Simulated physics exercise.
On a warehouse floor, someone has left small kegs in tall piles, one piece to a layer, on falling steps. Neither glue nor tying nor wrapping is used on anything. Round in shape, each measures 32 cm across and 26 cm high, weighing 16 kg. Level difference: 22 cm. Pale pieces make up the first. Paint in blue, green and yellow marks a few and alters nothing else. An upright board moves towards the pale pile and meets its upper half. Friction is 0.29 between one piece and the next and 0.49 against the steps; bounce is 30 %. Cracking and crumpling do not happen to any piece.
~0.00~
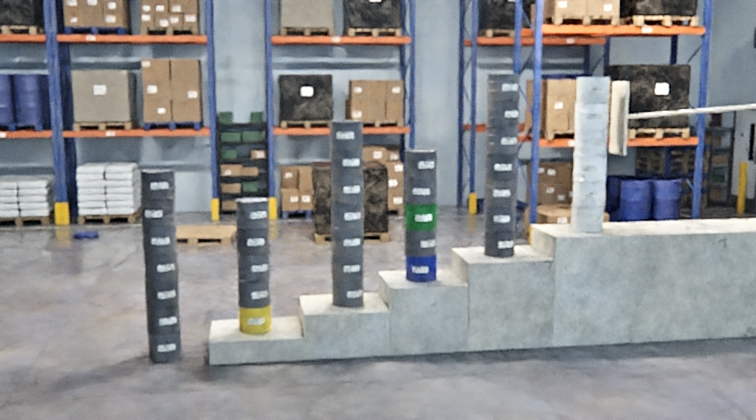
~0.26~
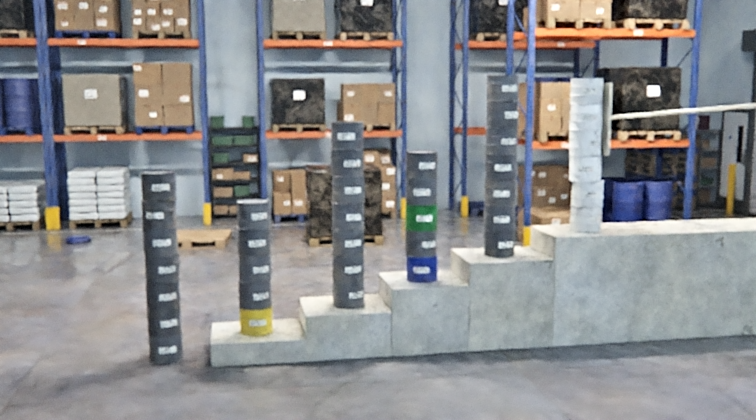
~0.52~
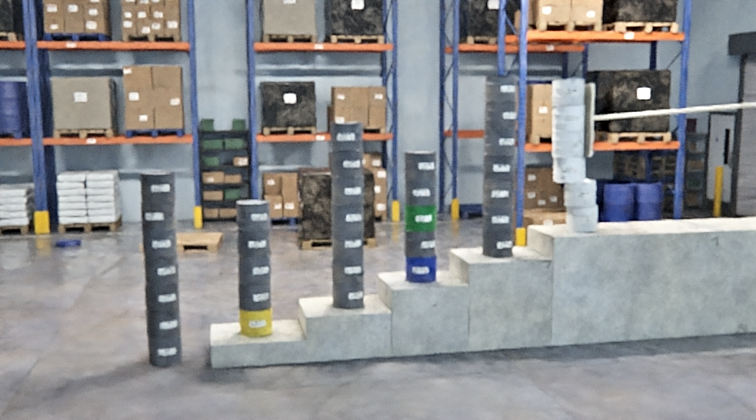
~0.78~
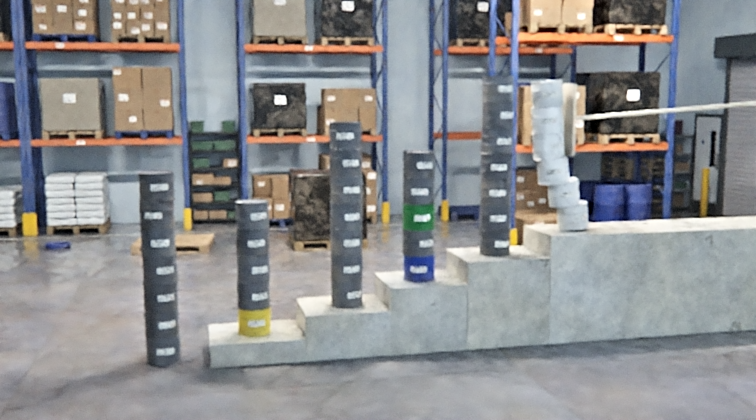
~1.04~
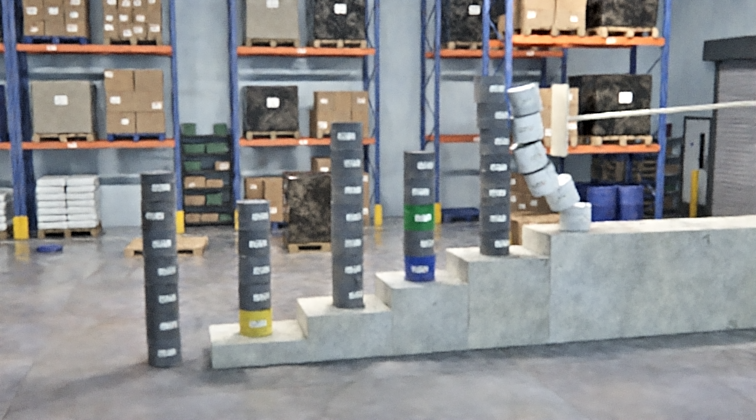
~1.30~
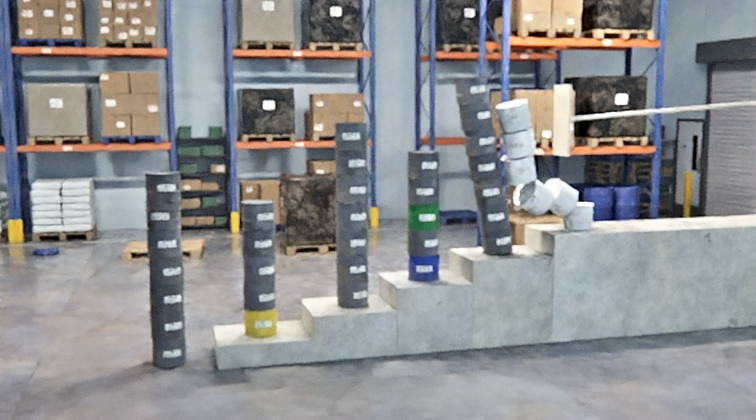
An upright board pushes the pale pile leftward, buckling it against the leaning grey pile beside it.
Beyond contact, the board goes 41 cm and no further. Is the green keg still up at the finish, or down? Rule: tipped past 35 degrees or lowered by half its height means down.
Down.
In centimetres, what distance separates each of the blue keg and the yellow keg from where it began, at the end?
Net shift, middle to middle: Blue 0 cm, yellow 0 cm.
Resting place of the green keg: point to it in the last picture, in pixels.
In the final view it ends up around pixel (344, 263).
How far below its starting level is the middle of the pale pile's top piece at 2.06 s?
Some 180 cm lower.
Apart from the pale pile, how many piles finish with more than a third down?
It adds up to 4.
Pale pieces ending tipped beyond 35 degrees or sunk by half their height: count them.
The total comes to 5.
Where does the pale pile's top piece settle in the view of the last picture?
It should be centred near (411, 384) in the final frame.
Around 2.06 s, 5 of the pale pile down; 7 of the 31 other kegs down; green keg tipped 14°.
Around 2.98 s, 5 of the pale pile down; 14 of the 31 other kegs down; green keg tipped 55°, 29 cm lower.
Around 4.26 s, 5 of the pale pile down; 21 of the 31 other kegs down; green keg on its side; yellow keg displaced 23 mm.
Finally (6.1 s), 5 of the pale pile down; 21 of the 31 other kegs down; green keg on its side; blue keg unmoved; yellow keg displaced 23 mm. Seen by the last camera, middles, green keg near (344, 263), blue keg near (424, 266).
